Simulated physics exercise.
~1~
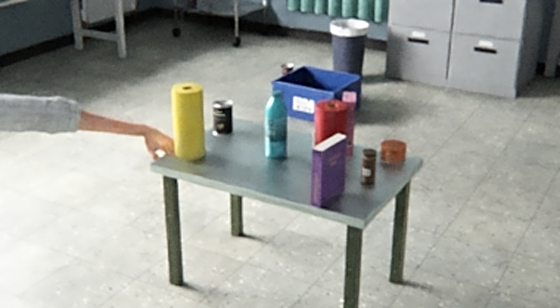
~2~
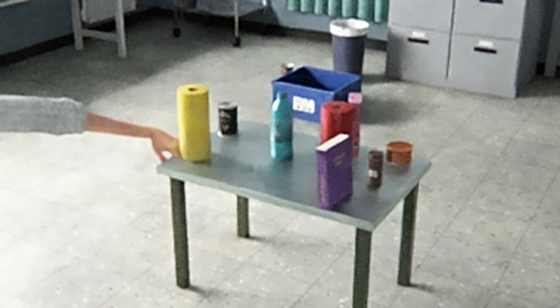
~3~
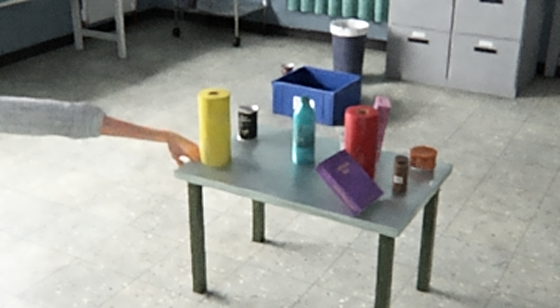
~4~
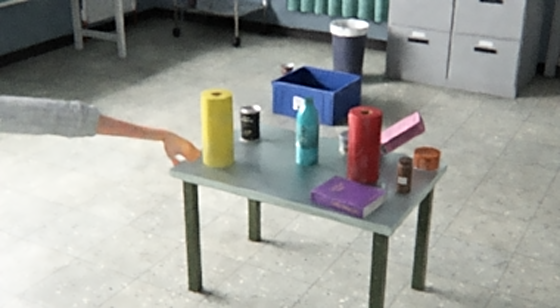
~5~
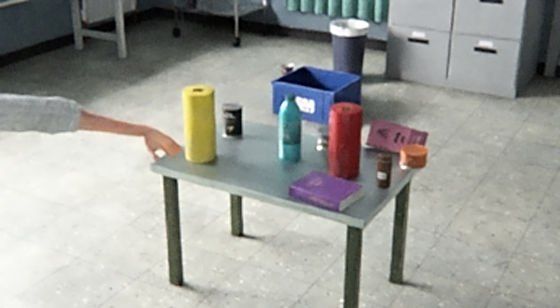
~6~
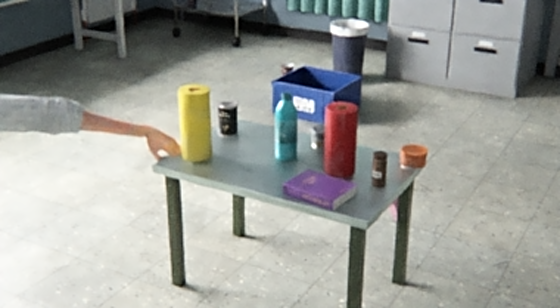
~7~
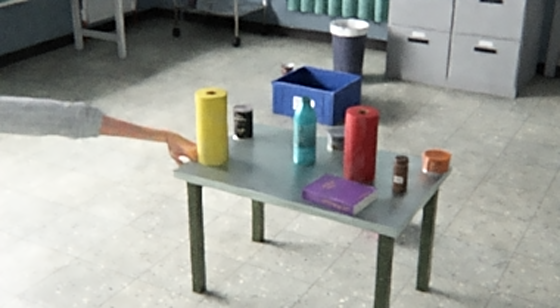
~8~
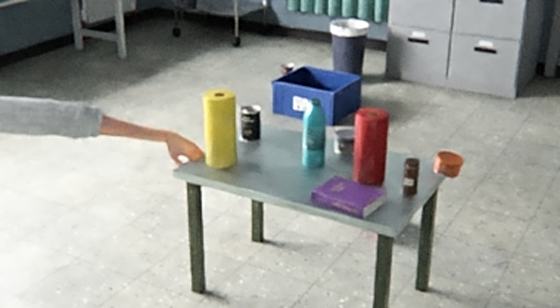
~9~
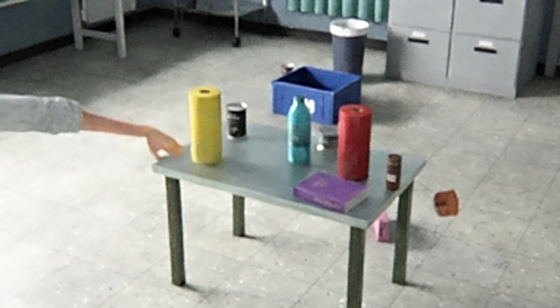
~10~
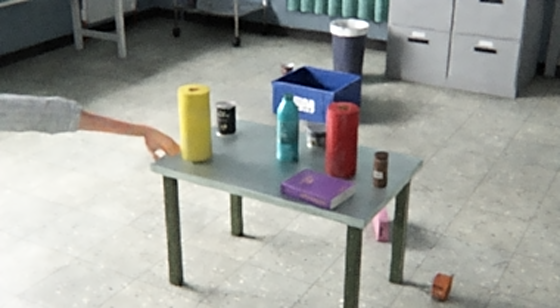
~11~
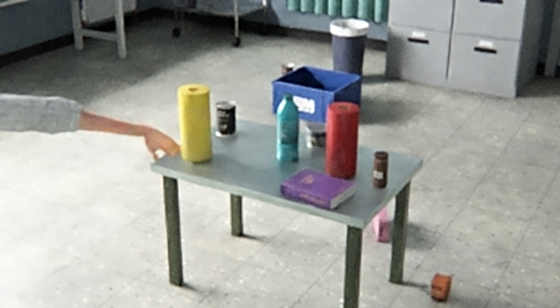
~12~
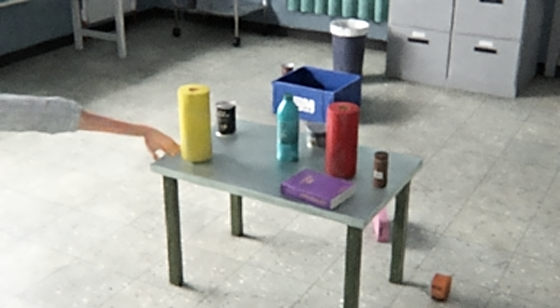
A hand shoved the small table right and back twice, toppling the purple book flat and tipping the pink packet off the far side, then sending the orange tub over the right edge to the floor while the rest stayed standing.
